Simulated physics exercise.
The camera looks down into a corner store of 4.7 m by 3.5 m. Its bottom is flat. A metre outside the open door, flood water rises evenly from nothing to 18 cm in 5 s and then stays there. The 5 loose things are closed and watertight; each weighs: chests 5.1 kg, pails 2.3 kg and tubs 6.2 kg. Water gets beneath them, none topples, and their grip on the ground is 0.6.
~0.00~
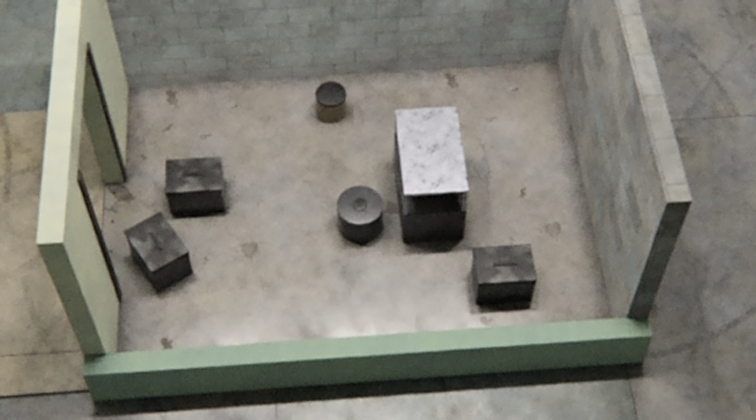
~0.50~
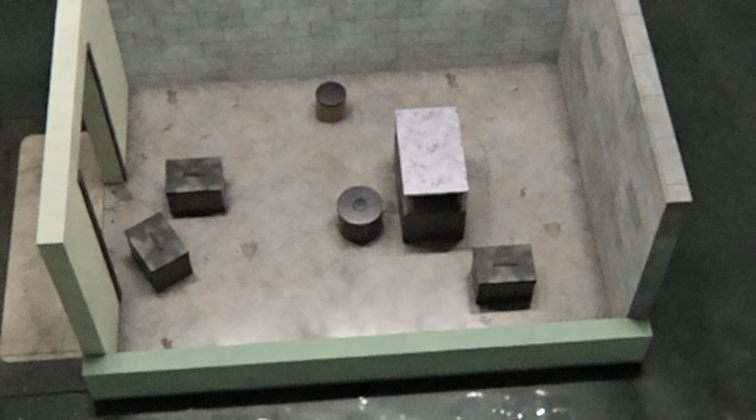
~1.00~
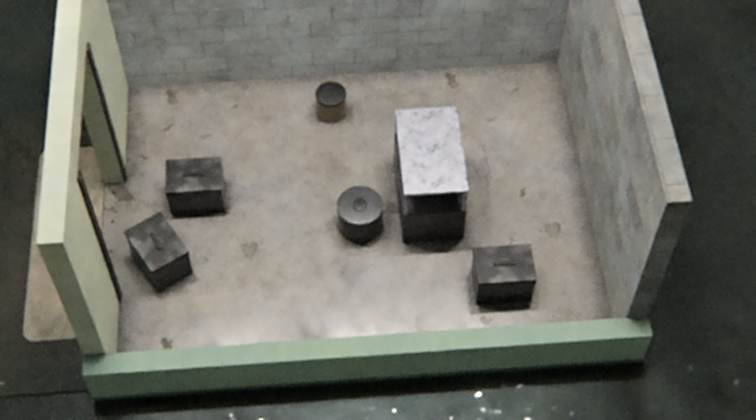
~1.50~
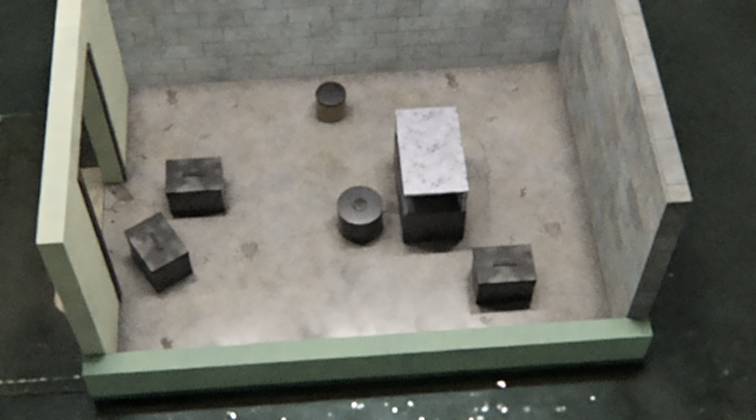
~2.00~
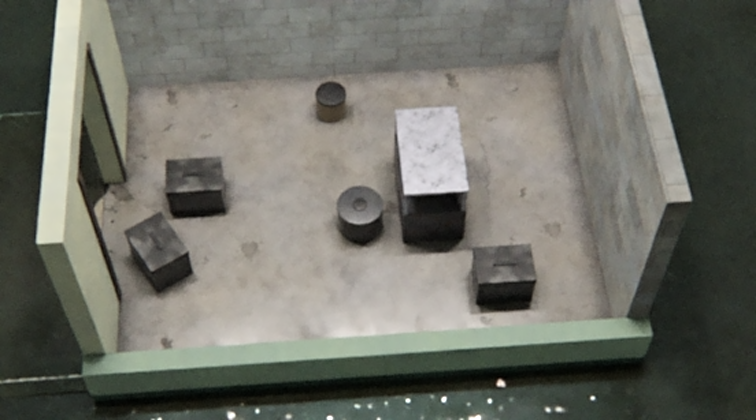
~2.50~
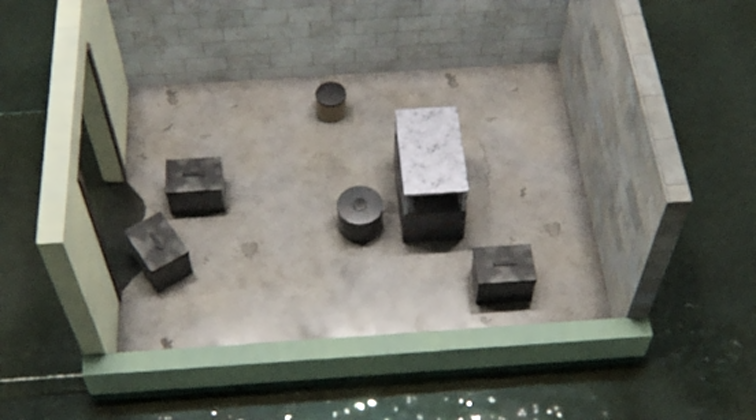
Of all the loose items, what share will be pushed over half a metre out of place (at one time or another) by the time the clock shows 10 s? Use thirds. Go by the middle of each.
It is at least two thirds.
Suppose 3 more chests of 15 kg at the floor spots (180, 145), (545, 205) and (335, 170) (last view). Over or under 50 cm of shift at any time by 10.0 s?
In turn: Under, less, more.
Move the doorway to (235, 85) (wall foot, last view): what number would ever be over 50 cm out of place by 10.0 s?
Then 4.
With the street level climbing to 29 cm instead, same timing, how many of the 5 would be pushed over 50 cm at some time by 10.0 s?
In that case 5 of them.
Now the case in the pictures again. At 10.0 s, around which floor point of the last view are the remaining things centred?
Around (530, 187).
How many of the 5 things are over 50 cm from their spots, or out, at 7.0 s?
I count 2.
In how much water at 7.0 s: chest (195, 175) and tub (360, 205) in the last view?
Roughly 4 and 8 cm.
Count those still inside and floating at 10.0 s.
I count 5.
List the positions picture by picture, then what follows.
The first frame shows a chest at (505, 263), on the bottom; a pail at (331, 93) rests on the ground; water covers 0.0 m2; 0 of 5 have shifted.
The second frame shows a chest at (505, 263) rests on the ground; a pail at (331, 93), on the bottom; water covers 0.0 m2; 0 of 5 have shifted.
The third frame shows a chest at (505, 263), on the bottom; a pail at (331, 93), on the bottom; water covers 0.0 m2; 0 of 5 have shifted.
The fourth frame shows a chest at (505, 263) rests on the ground; a pail at (331, 93) rests on the ground; water covers 0.0 m2; 0 of 5 have shifted.
The fifth frame shows a chest at (505, 263), on the bottom; a pail at (331, 93), on the bottom; 0.0 m2 under water; 0 of 5 have shifted.
The sixth frame shows a chest at (505, 263) rests on the ground; a pail at (331, 93), on the bottom; water covers 0.1 m2; 0 of 5 have shifted.
After 3.5 s 0 of 5 are over 50 cm from their spots; 0 afloat.
After 4.5 s 1 of 5 are over 50 cm from their spots; 0 afloat.
After 7.0 s 2 of 5 are over 50 cm from their spots; 4 afloat.
After 10.0 s 5 of 5 are over 50 cm from their spots, and 5 have been at some point; 5 afloat.
